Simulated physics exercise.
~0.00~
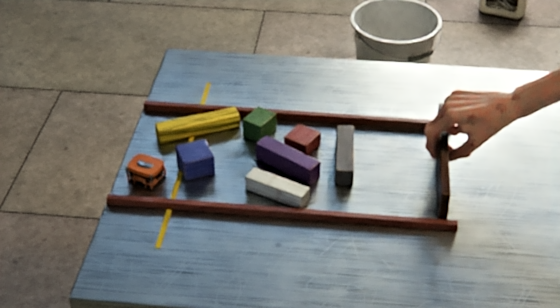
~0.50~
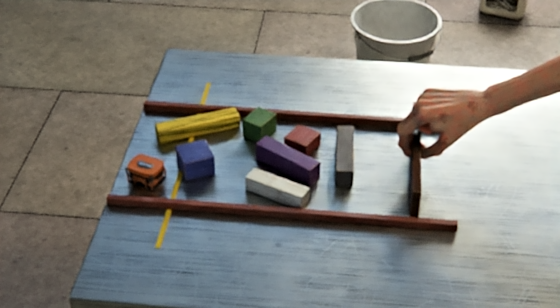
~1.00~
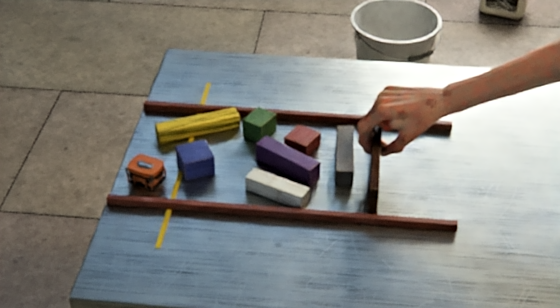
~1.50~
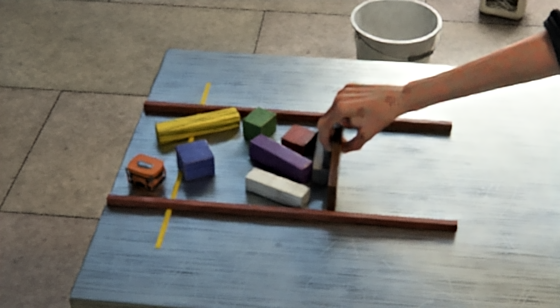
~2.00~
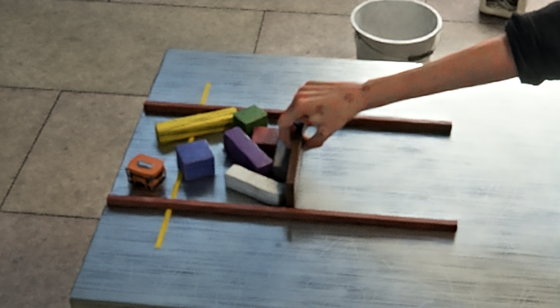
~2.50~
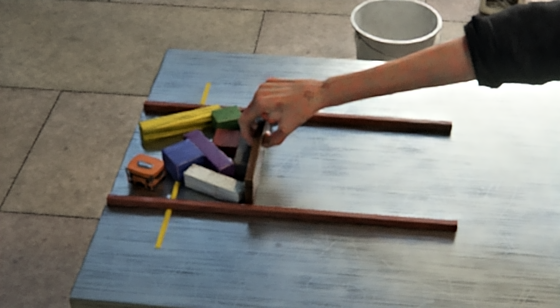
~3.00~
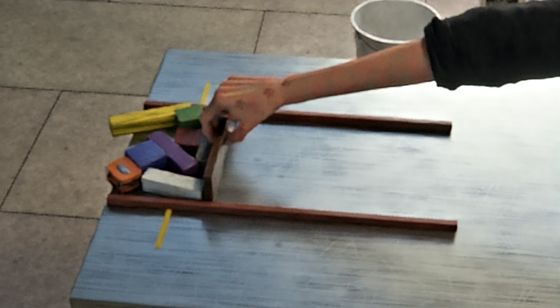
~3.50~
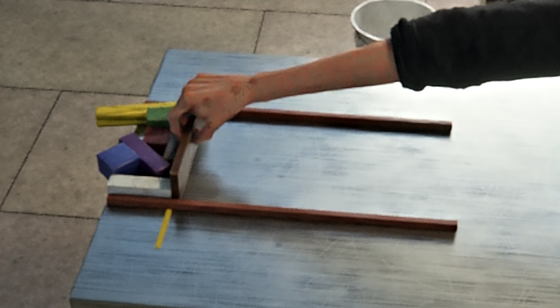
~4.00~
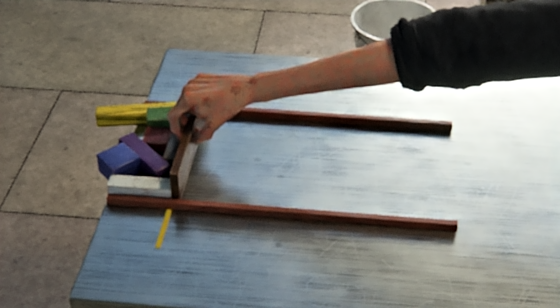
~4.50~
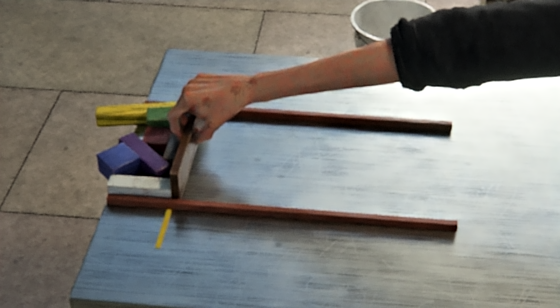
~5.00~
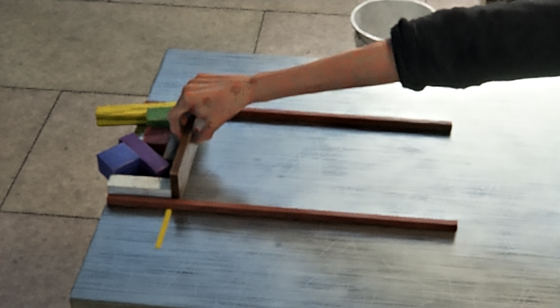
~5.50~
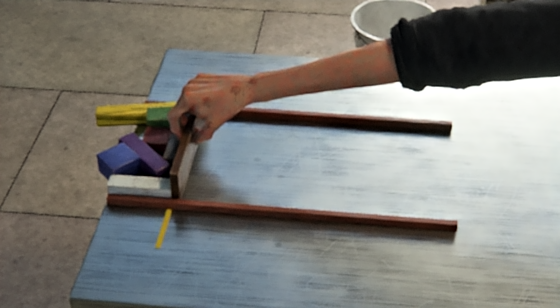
A hand slides an upright board leftward between two dark rails, gathering coloured blocks and bars and pushing them toward the table's left end. The orange case drops out of sight over the edge, and the board stops with the remaining pieces bunched there, some jutting past the edge.
